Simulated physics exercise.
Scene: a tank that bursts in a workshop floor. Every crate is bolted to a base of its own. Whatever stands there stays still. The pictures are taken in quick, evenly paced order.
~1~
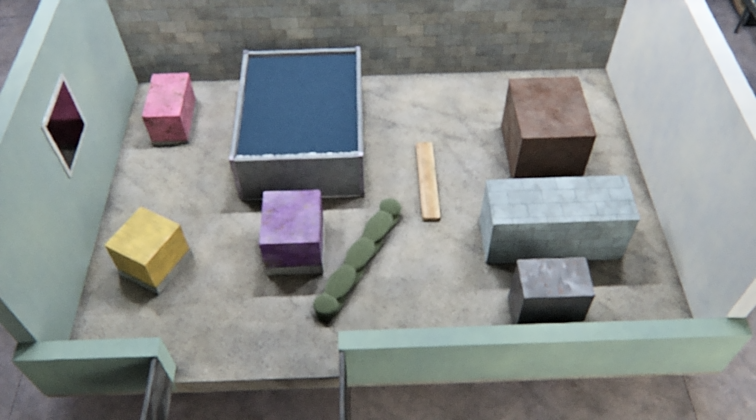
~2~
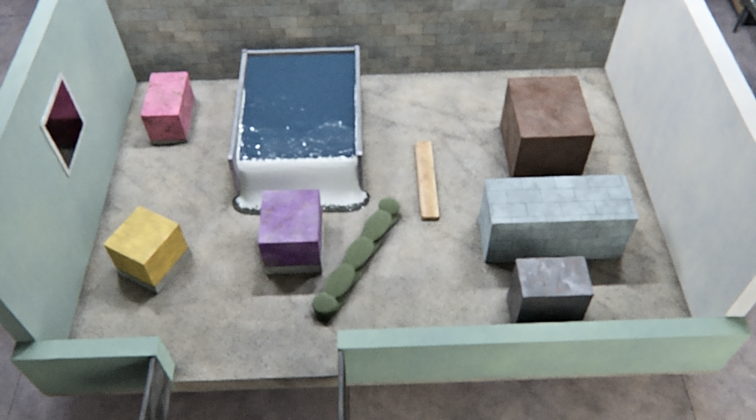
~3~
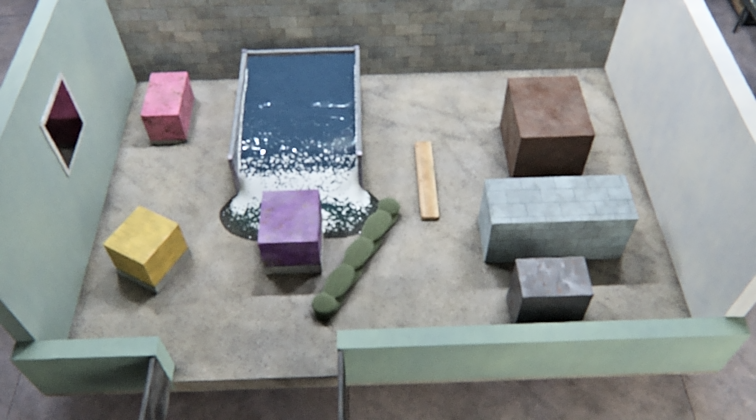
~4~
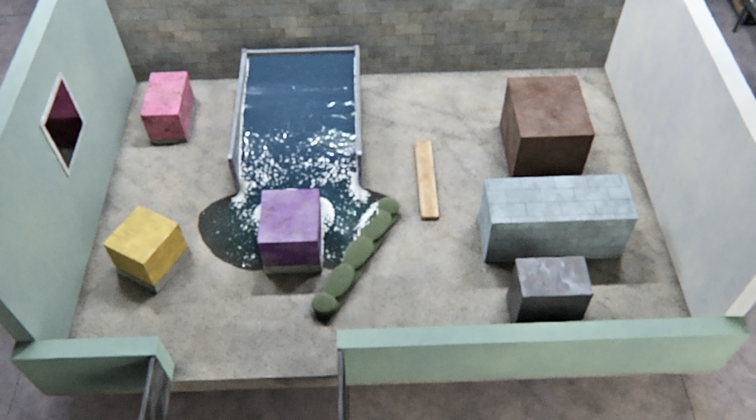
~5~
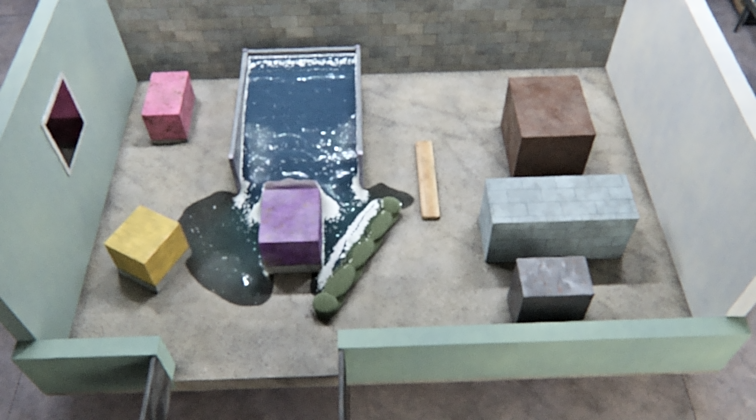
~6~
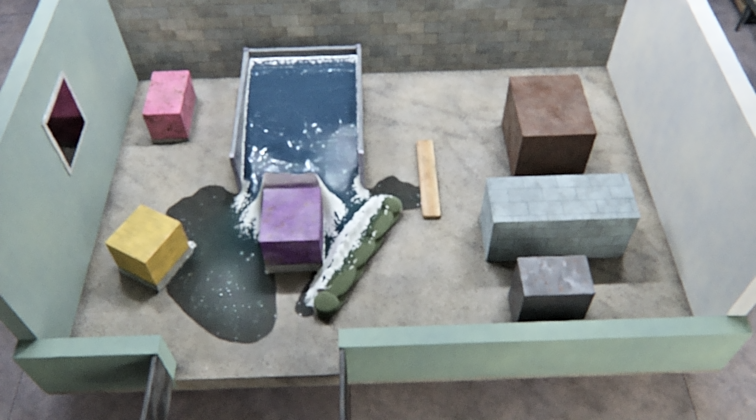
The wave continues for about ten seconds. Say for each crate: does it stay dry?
The yellow crate is exposed, the pink crate is exposed, the purple crate is exposed.
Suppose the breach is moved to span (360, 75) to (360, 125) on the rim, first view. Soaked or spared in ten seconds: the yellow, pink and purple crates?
My guess is yellow remains untouched, pink remains untouched, and purple remains untouched.
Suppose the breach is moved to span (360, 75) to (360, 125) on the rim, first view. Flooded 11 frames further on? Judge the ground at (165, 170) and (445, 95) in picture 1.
I'd expect the first point to stay dry and the second point to be reached.
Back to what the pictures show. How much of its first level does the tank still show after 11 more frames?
40 percent or so.
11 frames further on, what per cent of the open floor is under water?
I'd say 50 per cent.
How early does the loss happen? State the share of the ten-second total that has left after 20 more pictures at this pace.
Around 50 %.
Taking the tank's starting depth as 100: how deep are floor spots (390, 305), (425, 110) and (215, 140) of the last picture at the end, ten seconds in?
Respectively near 4, 4 and 8 per cent.
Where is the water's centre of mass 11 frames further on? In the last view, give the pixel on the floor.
I'd put it at around (295, 201).
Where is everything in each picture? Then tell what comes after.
In the first picture, still water in the open tank at (300, 104).
In the second picture, the front is at (366, 195), out from the gap at (300, 183).
In the third picture, water pours out at (300, 184) and has run to (374, 214).
In the fourth picture, the front is at (215, 246), out from the gap at (300, 185).
In the fifth picture, water pours out at (300, 185) and has run to (240, 299).
In the sixth picture, water pours out at (301, 184) and has run to (219, 331).
A moment on, water covers 30 % of the floor; the yellow crate water round its plinth, the pink crate not reached, the purple crate water round its plinth.
Next, water covers 50 % of the floor; the yellow crate water round its plinth, the pink crate not reached, the purple crate water round its plinth.
Then, water covers 70 % of the floor; the yellow crate water round its plinth, the pink crate water round its plinth, the purple crate water round its plinth.
Later, water covers 90 % of the floor; the yellow crate water round its plinth, the pink crate water round its plinth, the purple crate water round its plinth.
In the end, water covers 95 % of the floor; the yellow crate was topped, the pink crate was topped, the purple crate was topped.
